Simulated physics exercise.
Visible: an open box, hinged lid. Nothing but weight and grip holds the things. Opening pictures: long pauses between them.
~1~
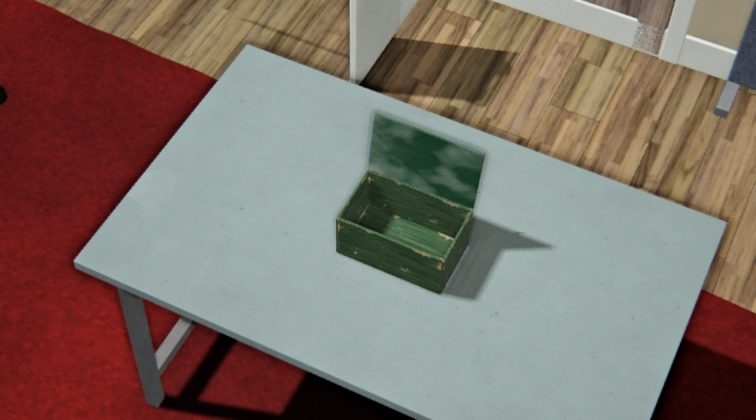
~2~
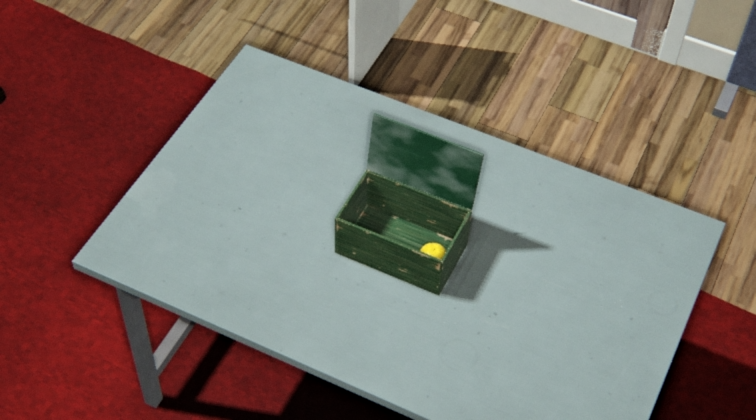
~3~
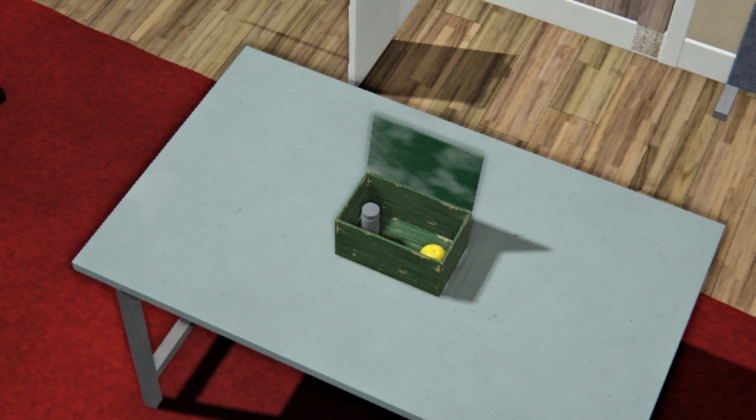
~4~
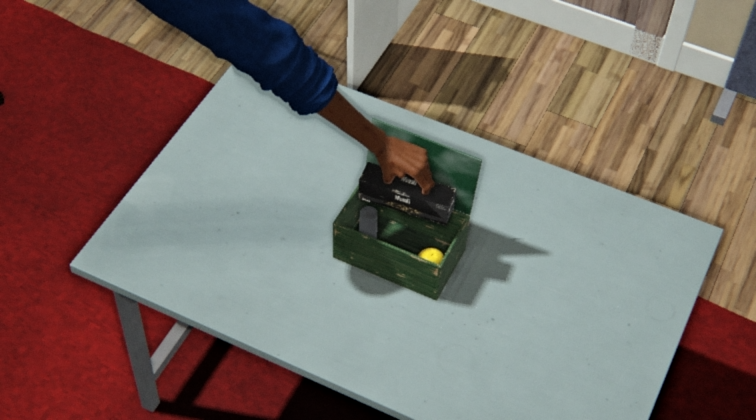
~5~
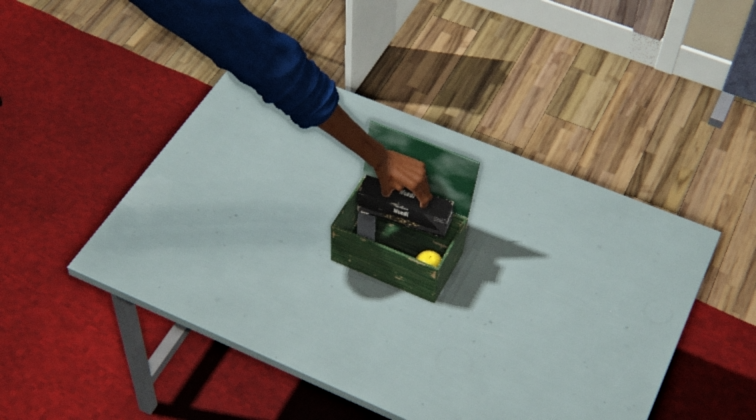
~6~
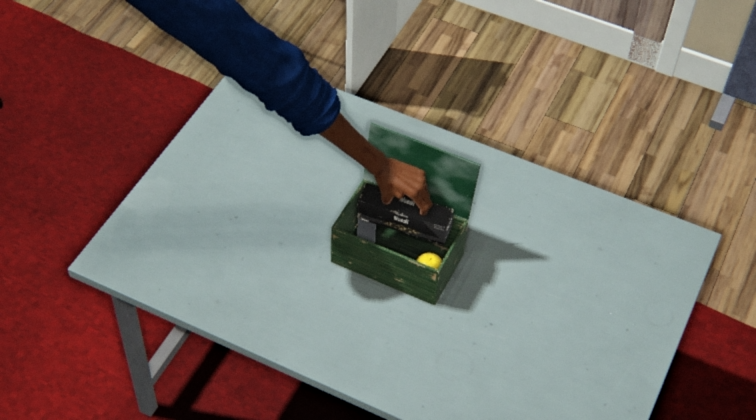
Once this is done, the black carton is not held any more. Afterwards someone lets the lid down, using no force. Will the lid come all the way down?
My guess is the lid comes all the way down.
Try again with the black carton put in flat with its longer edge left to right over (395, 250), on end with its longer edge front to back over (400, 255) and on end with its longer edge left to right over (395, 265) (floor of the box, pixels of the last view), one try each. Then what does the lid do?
With the first placement it closes properly, with the second it doesn't close, and with the third it doesn't close.
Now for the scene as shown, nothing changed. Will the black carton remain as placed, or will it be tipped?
Looking at the last picture, the black carton sits at an angle.
Then, 0.40 s later than the last frame, black carton on its side near (409, 231); grey shaker tilted by 19°; yellow apple moved a little.
Then, 1.30 s later than the last frame, lid 80° above the rim; black carton on its side near (403, 237); grey shaker tilted by 8°; yellow apple moved a little.
Then, 1.70 s later than the last frame, lid 45° above the rim; black carton on its side near (403, 237); grey shaker tilted by 6°; yellow apple moved a little.
Then, 2.00 s later than the last frame, lid 5° above the rim; black carton on its side near (403, 237); grey shaker tilted by 4°; yellow apple moved a little.
When it is over, lid shut; lying over in the box, black carton; the other 2 as before. End places, in pixels of the last picture, black carton near (403, 237).
